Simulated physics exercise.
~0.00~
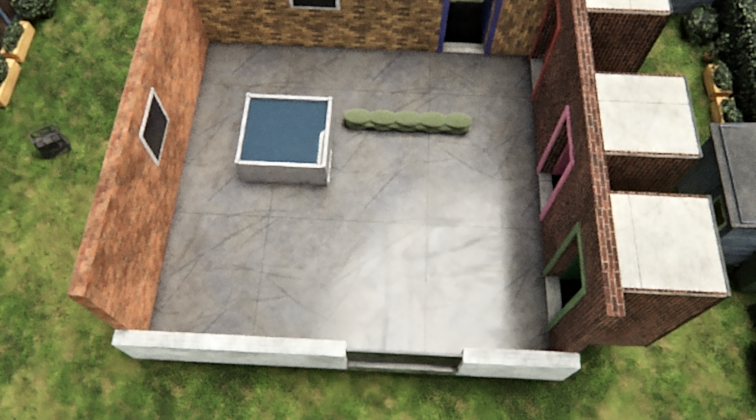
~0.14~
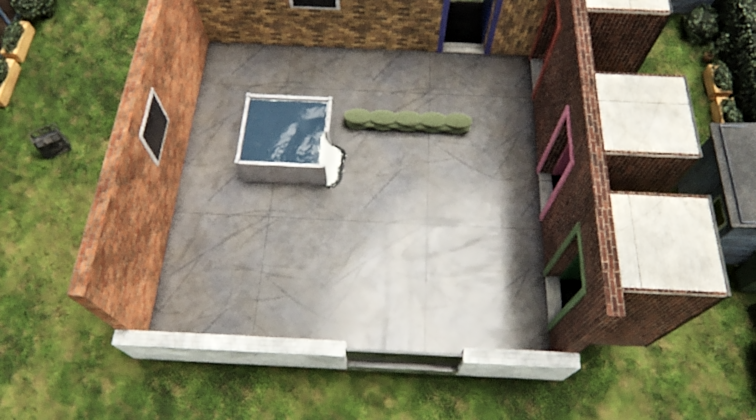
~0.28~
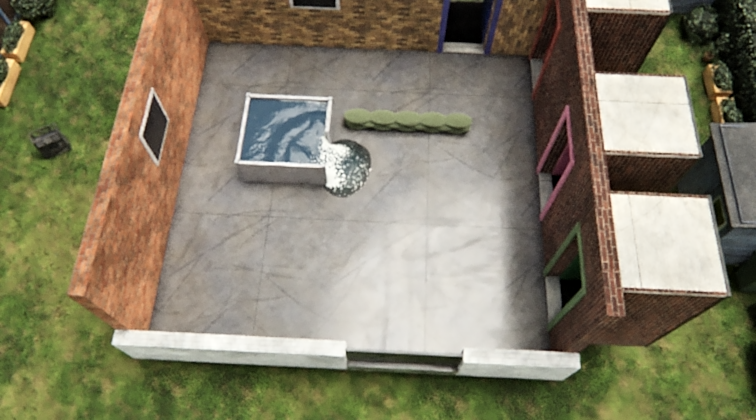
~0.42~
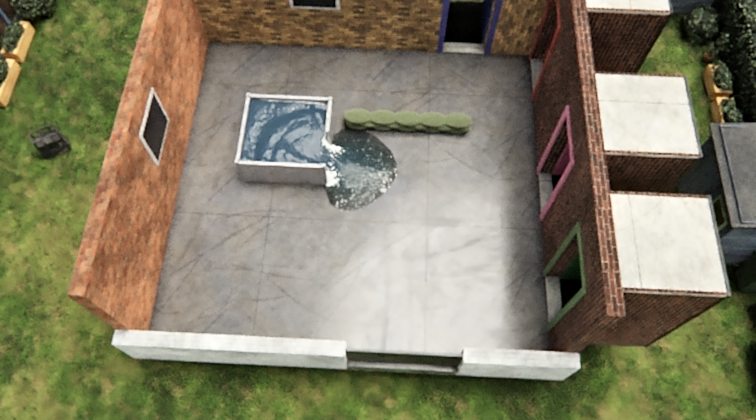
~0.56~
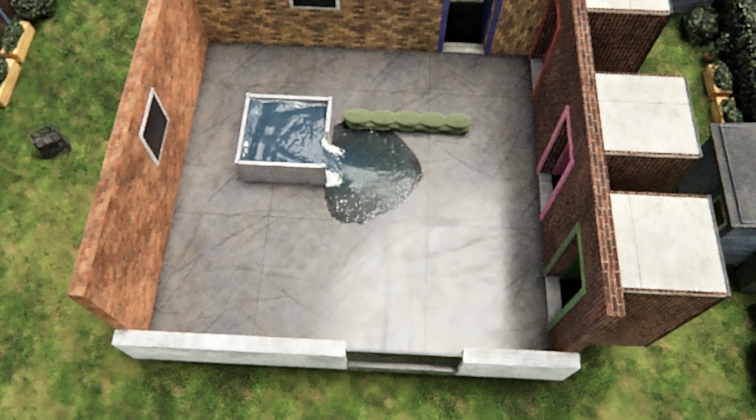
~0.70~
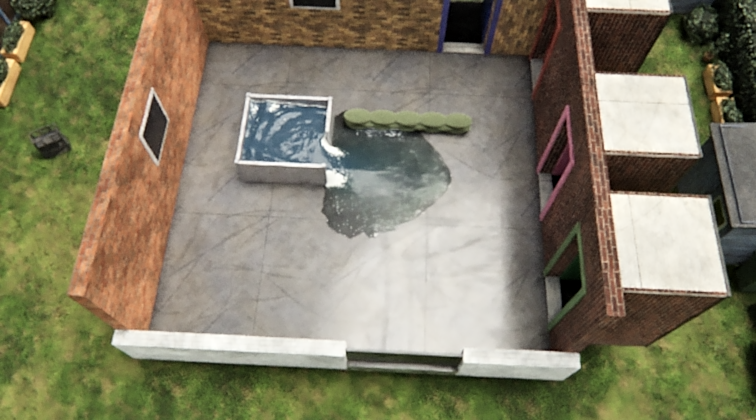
Water pours from the right side of a square tank and spreads across the walled yard.
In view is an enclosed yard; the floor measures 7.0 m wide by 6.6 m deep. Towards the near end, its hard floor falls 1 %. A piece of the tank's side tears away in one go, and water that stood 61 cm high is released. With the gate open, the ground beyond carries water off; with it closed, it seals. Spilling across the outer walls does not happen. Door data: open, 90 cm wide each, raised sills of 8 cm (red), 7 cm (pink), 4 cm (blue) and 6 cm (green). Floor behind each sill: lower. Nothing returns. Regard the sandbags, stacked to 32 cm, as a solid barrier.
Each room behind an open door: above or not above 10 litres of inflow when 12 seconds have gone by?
Red door: Not above, pink door: Above, blue door: Not above, green door: Above.
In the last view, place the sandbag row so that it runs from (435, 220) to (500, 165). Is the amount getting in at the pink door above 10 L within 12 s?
Outcome - pink: Pass.
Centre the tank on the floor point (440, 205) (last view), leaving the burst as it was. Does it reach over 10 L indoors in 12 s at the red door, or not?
Well, red ends up inside the mark.
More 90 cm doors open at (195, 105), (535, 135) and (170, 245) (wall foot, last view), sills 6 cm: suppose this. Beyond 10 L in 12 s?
In turn: Short of it, beyond it, short of it.
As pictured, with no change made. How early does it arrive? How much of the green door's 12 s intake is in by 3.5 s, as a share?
I'd put it at about 30 per cent by that point.
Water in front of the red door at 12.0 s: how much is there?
Depth: ~ 2.0 cm.
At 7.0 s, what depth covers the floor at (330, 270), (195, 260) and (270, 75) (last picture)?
Depth readings in turn - 2, 0, 0 cm.
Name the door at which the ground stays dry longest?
Result: Blue door.
After 1.4 s water covers 25 % of the floor and is deepest (24 cm) near (339, 168); red door not reached, pink door 3 cm at the sill, 0 L in, blue door not reached, green door not reached.
After 2.2 s water covers 35 % of the floor and is deepest (24 cm) near (530, 161); red door not reached, pink door 17 cm at the sill, 11 L in, blue door not reached, green door 6 cm at the sill, 0 L in.
After 3.5 s water covers 40 % of the floor and is deepest (18 cm) near (542, 351); red door 3 cm at the sill, 0 L in, pink door 13 cm at the sill, 56 L in, blue door not reached, green door 8 cm at the sill, 10 L in.
After 7.0 s water covers 55 % of the floor and is deepest (12 cm) near (543, 361); red door 4 cm at the sill, 0 L in, pink door 6 cm at the sill, 84 L in, blue door 3 cm at the sill, 0 L in, green door 9 cm at the sill, 27 L in.
After 12.0 s water covers 75 % of the floor and is deepest (8 cm) near (157, 342); red door 2 cm at the sill, 0 L in, pink door 4 cm at the sill, 84 L in, blue door 1 cm at the sill, 0 L in, green door 6 cm at the sill, 35 L in.
